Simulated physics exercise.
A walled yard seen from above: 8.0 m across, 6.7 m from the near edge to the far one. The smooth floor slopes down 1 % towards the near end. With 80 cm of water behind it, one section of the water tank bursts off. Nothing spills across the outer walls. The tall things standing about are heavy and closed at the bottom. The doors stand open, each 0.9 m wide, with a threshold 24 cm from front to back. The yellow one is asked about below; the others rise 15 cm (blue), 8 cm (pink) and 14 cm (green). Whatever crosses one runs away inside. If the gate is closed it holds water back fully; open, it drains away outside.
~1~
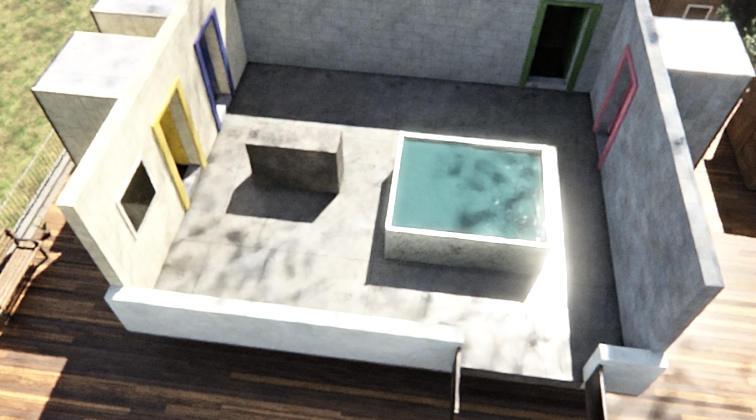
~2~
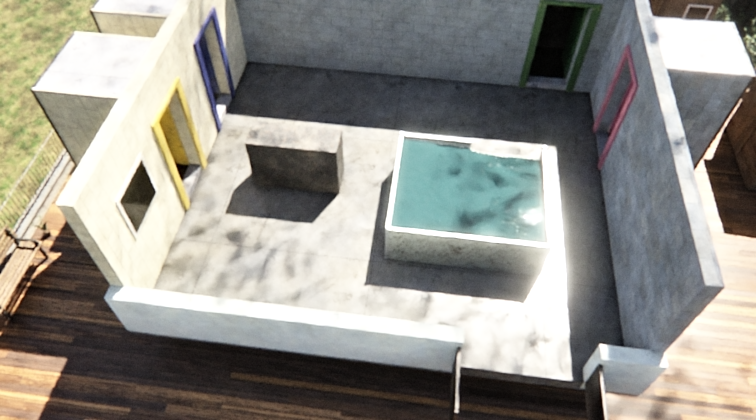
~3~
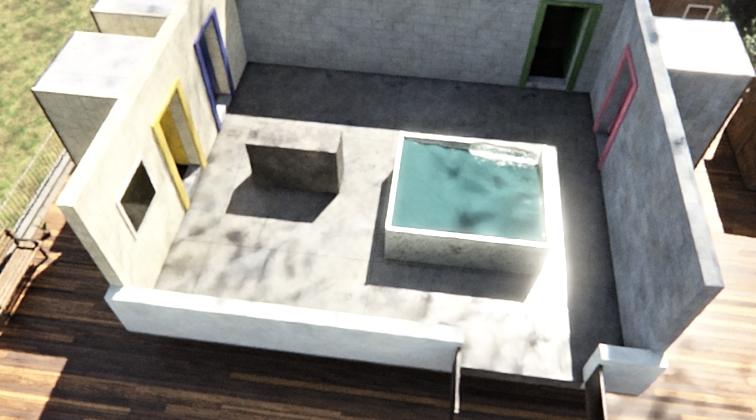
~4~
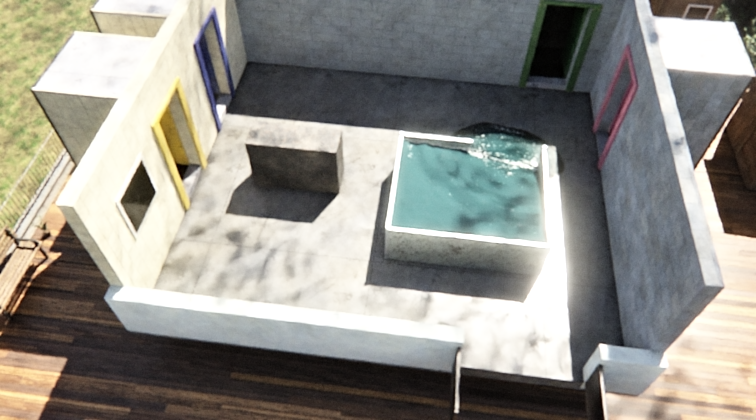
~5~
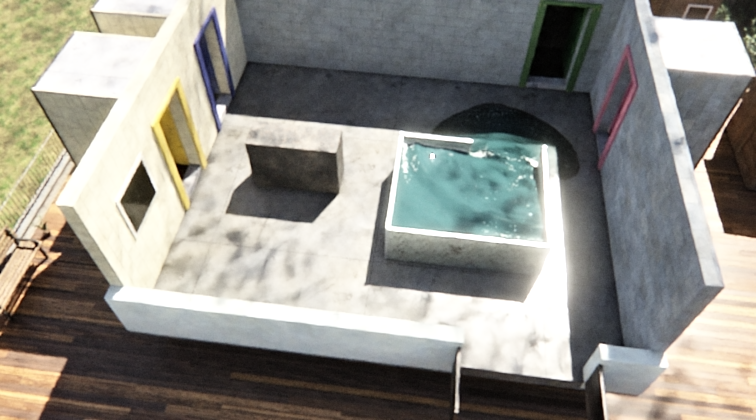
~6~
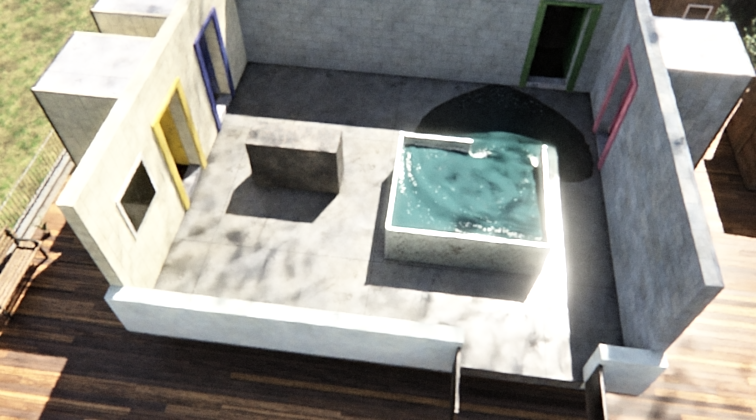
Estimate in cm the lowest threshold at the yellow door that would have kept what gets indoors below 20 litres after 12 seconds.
About 6.5 cm.
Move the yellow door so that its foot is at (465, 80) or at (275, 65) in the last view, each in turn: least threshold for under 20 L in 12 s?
About 29 and 10.0 cm.
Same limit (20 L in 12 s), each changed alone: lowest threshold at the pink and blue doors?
About 20 cm at pink and 12.5 cm at blue.
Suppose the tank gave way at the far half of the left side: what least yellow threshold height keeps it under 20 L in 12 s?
Then roughly 12.0 cm.
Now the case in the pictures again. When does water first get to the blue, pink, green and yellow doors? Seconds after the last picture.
Blue 2.8 s, pink 0.1 s, green 0.1 s, yellow 3.8 s.
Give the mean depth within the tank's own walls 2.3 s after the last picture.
Roughly 39 cm on average.
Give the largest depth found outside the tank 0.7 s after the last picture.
Up to some 42 cm.
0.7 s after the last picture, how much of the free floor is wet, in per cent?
Near 20 per cent is wet.
Then, 0.7 s after the last picture water covers 20 % of the floor, deepest (42 cm) near (517, 168); it has not reached the yellow door.
Then, 2.3 s after the last picture water covers 35 % of the floor, deepest (36 cm) near (500, 96); it has not reached the yellow door.
Then, 11.3 s after the last picture water covers 95 % of the floor, deepest (14 cm) near (148, 303); 7 cm at the yellow door, 0 litres in over its 14 cm threshold.
At the yellow door as built, the water peaked near 11 cm, 5.7 s after the last picture.
With a threshold of 6 cm, 25 litres would have come in within the 12 s; with 8 cm, 8 litres. So under 20 litres takes about 6.5 cm.
